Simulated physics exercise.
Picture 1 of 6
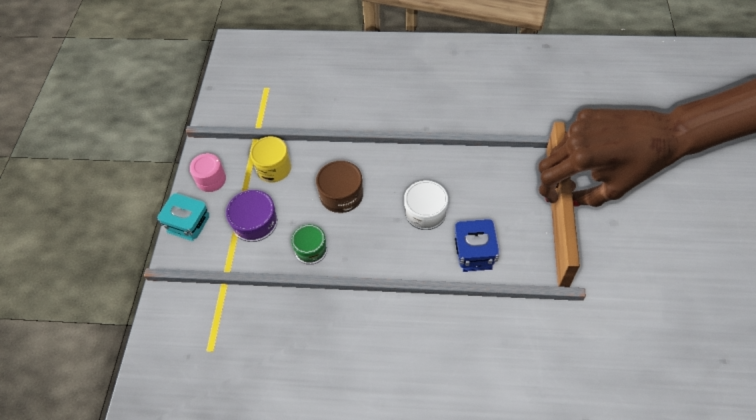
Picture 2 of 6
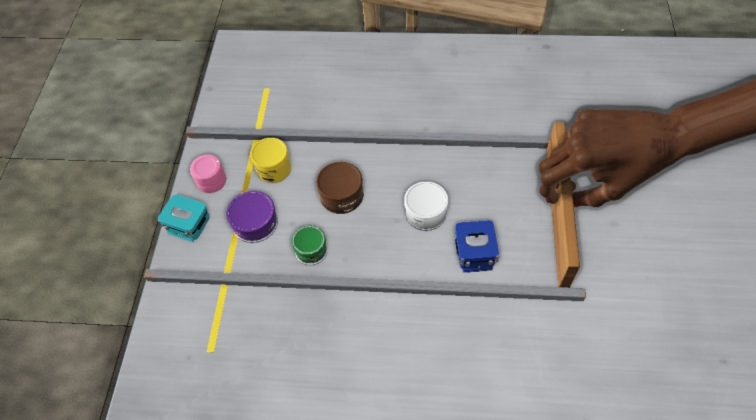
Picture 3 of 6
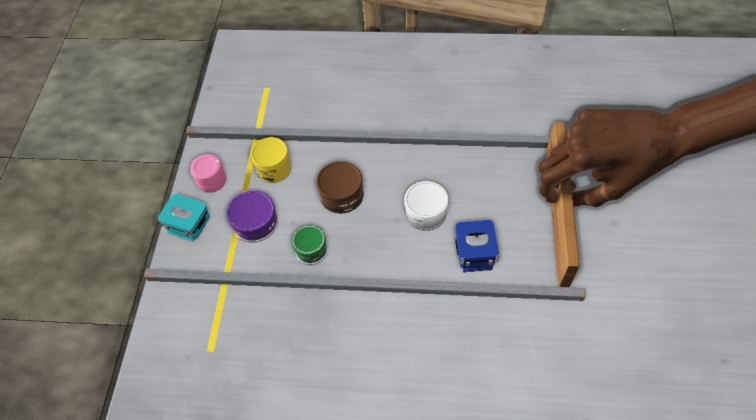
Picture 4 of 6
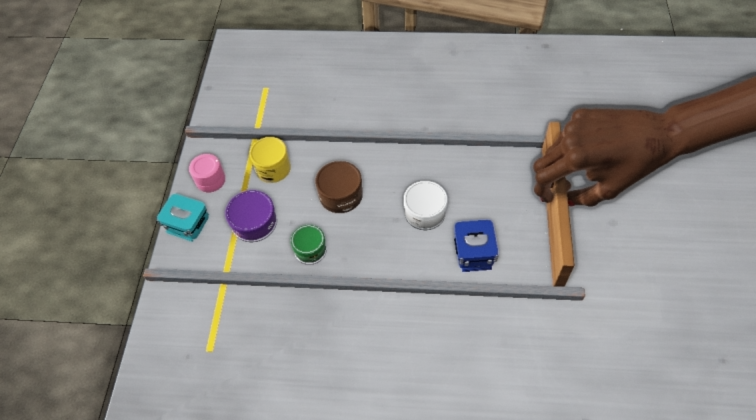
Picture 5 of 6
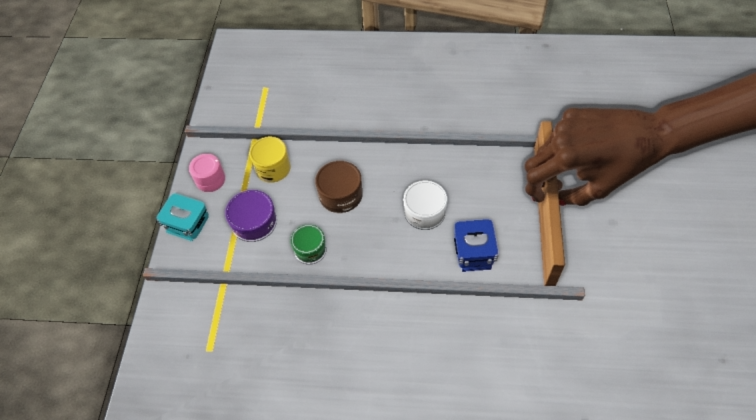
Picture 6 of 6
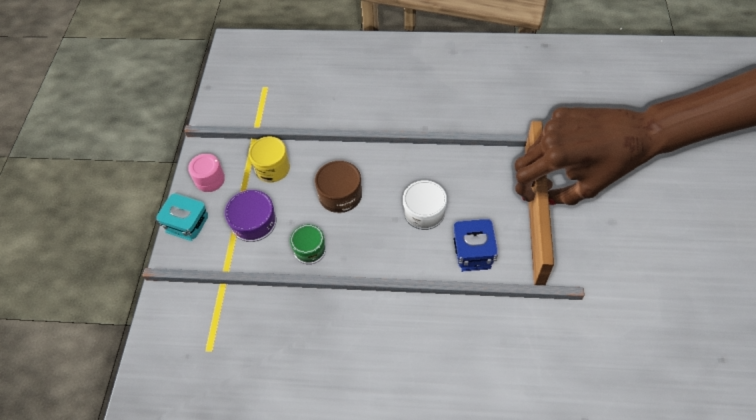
The clip shows a hand holding a wooden board upright between two rails on a grey table, behind scattered colourful containers near a yellow tape line; after staying still, the hand slides the board slightly left while the containers barely move.
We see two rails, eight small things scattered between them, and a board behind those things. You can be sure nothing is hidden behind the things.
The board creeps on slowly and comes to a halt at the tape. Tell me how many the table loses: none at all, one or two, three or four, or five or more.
After that push only one or two come off the table.
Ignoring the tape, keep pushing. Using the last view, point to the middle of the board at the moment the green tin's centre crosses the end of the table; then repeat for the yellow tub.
(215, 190) and (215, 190), more or less.
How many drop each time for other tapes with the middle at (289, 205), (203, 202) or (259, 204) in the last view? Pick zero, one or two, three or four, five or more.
In order of the three spots, it's no fall at all, then five or more, then just one or two.
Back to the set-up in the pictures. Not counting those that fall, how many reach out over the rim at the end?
It comes to 1.
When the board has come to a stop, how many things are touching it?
Contact count: 3.
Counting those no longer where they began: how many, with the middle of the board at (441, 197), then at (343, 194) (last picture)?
Counts: 2, 5.
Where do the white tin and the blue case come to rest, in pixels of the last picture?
You'll find the white tin at roughly (217, 200) and the blue case at roughly (212, 235).
A little later, none off yet; turquoise case at rest near (184, 218); pink lid at rest near (207, 173); purple tin at rest near (251, 216).
Next, none off yet; turquoise case at rest near (183, 218); pink lid at rest near (207, 173); purple tin shifted a little near (228, 217).
When it is over, the number that fall off is one or two; down, turquoise case.
